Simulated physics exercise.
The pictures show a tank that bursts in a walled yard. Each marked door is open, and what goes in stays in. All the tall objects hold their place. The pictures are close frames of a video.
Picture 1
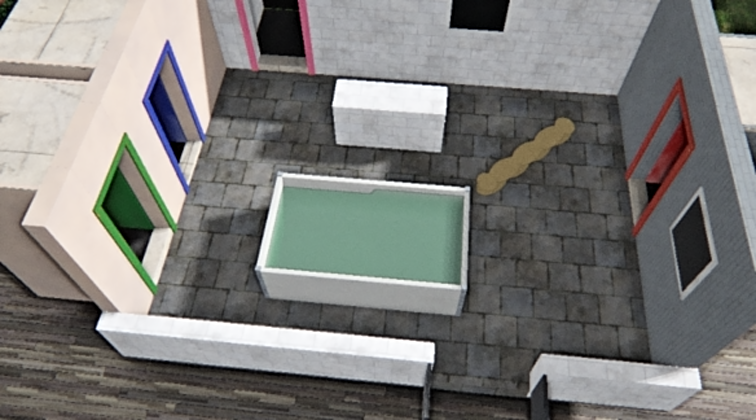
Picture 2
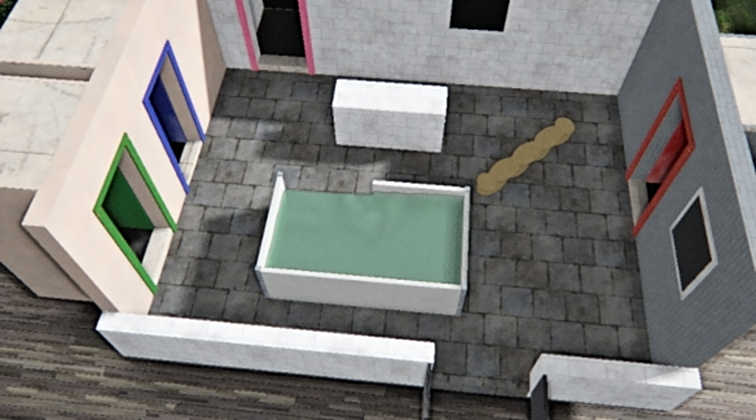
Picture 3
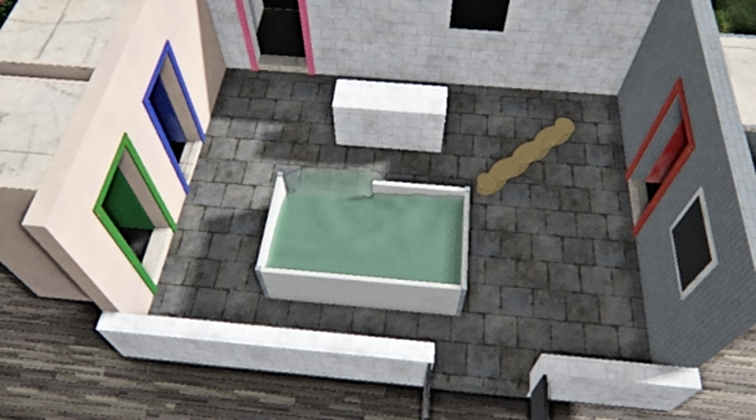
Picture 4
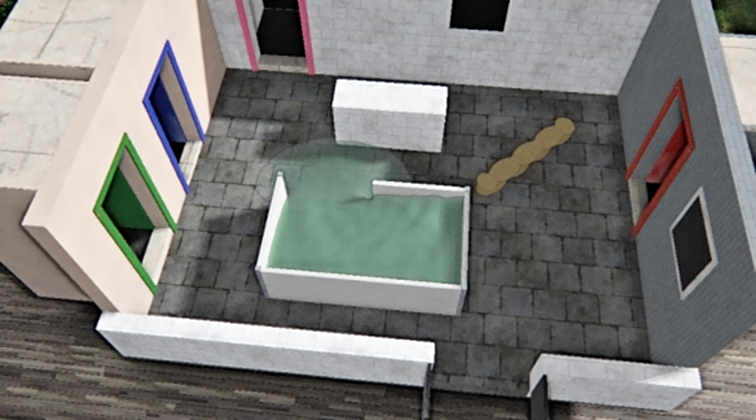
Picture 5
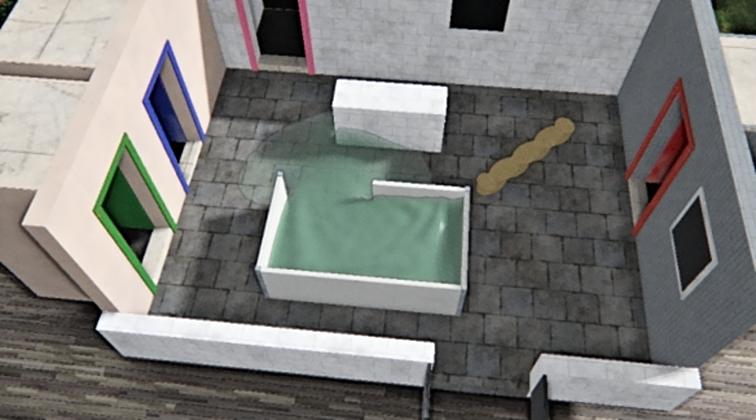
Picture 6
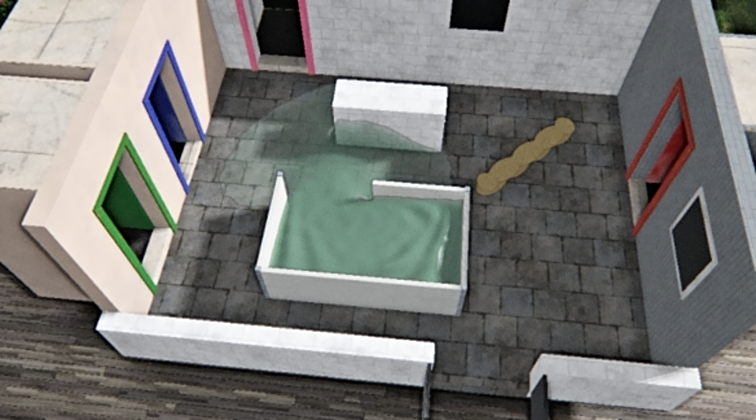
A water tank in a walled yard bursting on its far side, green water pouring out and spreading around a white block.
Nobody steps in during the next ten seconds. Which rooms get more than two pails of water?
One by one: The red door stays under that; the green door stays under that; the pink door takes more than that; the blue door takes more than that.
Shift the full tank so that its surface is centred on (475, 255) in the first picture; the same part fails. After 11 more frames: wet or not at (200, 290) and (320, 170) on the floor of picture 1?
One after the other: Free of water, under water.
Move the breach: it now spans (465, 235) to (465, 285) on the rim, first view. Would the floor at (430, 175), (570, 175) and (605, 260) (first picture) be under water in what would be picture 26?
In that order: Free of water, under water, wet.
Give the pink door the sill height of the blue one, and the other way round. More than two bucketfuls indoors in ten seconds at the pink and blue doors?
In short: Pink floods; blue holds.
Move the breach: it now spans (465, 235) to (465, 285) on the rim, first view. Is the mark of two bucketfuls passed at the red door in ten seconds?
The red door goes over.
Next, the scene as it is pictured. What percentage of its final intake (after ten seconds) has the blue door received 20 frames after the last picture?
I make it 25 per cent.
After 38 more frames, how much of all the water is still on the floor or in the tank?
Roughly 88 per cent.
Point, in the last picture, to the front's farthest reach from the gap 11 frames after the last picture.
Roughly at (586, 100).
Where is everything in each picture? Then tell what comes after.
The first picture shows still water in the water tank at (367, 231).
In the second picture, water pours out on the water tank's far side and has run to a hidden place.
In the third picture, the front is at (375, 176), out from the gap on the water tank's far side.
In the fourth picture, water pours out on the water tank's far side and has run to (379, 149).
In the fifth picture, the front is at (326, 116), out from the gap on the water tank's far side.
In the sixth picture, water pours out on the water tank's far side and has run to a hidden place.
A moment on, water covers 30 % of the floor; the red door not reached, the green door not reached, the pink door under two buckets in, the blue door wet at the sill, nothing in.
Next, water covers 40 % of the floor; the red door not reached, the green door not reached, the pink door far over two buckets in, the blue door under two buckets in.
Then, water covers 65 % of the floor; the red door not reached, the green door not reached, the pink door far over two buckets in, the blue door over two buckets in.
Later, water covers 85 % of the floor; the red door wet at the sill, nothing in, the green door wet at the sill, nothing in, the pink door far over two buckets in, the blue door over two buckets in.
In the end, water covers 95 % of the floor; the red door wet at the sill, nothing in, the green door wet at the sill, nothing in, the pink door far over two buckets in, the blue door far over two buckets in.
